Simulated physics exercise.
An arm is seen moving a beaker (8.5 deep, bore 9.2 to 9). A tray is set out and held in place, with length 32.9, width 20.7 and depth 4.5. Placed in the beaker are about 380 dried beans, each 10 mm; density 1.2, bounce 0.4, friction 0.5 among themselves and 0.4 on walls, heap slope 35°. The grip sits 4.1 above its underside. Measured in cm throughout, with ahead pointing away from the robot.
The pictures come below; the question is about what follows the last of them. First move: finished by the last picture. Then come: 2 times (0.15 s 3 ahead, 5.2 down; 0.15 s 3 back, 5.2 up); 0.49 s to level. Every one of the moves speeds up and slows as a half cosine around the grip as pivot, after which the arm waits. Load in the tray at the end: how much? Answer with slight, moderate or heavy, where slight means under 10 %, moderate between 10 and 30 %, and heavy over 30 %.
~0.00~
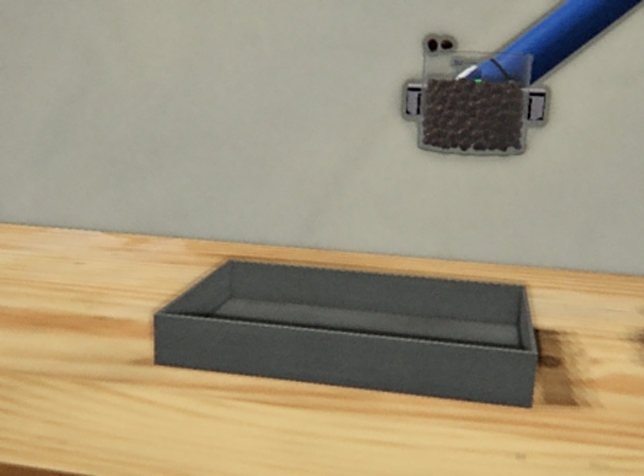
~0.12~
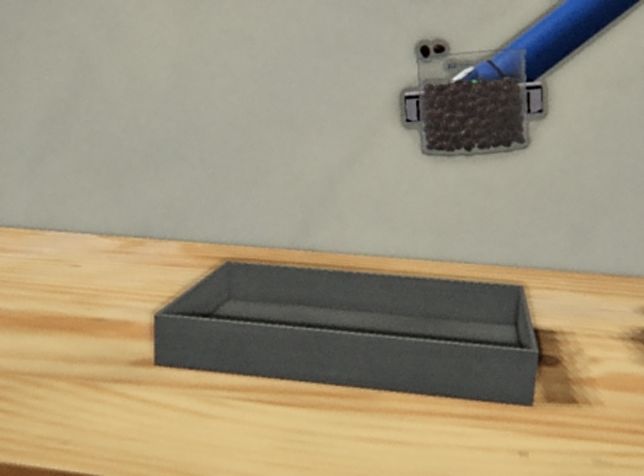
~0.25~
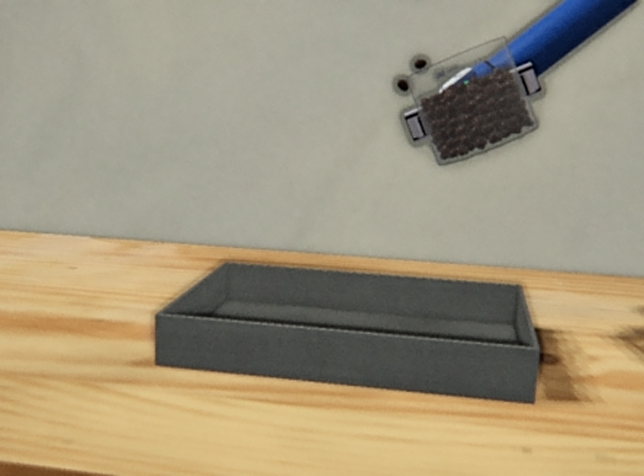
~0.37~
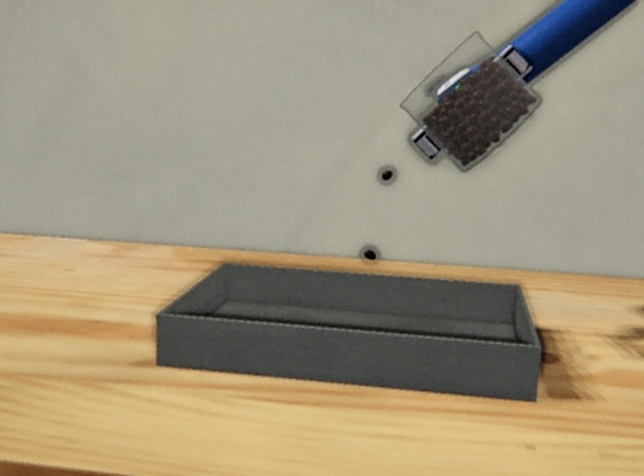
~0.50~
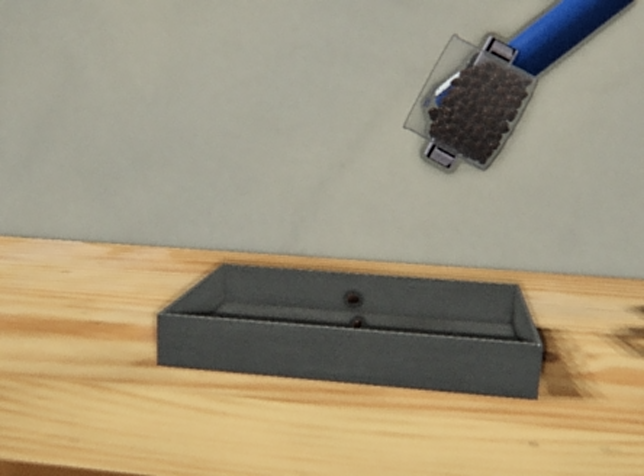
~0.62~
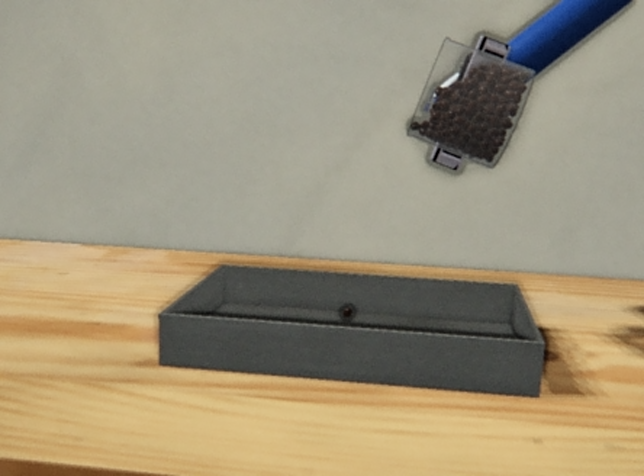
Slight, under 10 %.
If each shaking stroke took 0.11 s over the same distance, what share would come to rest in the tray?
In that case it would be near 20 percent.
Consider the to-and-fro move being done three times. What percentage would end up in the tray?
I'd expect something close to 5 per cent.
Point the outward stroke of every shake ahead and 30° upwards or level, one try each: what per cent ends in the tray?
Some 70 and 50 per cent.
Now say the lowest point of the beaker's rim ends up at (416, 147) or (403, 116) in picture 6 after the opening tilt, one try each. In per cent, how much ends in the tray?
The first try gives around 30 percent and the second around 0 percent.
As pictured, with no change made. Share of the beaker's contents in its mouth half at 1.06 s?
Share in the mouth half: About 35 %.
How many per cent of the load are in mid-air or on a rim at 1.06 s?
About 1 per cent.
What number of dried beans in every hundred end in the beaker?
I'd put it close to 95 per cent.
After 1.06 s, tilted 71° forward, highest piece 22 above the table; 365 in the beaker, 8 in the tray, 5 in flight or on a rim.
After 1.49 s, tilted 29° forward, highest piece 27 above the table; 358 in the beaker, 20 in the tray.
After 1.91 s, level, highest piece 28 above the table; 358 in the beaker, 20 in the tray.
After 2.96 s, level, highest piece 28 above the table; 358 in the beaker, 20 in the tray.
At rest, 358 in the beaker, 20 in the tray. That is 5 % in the tray.
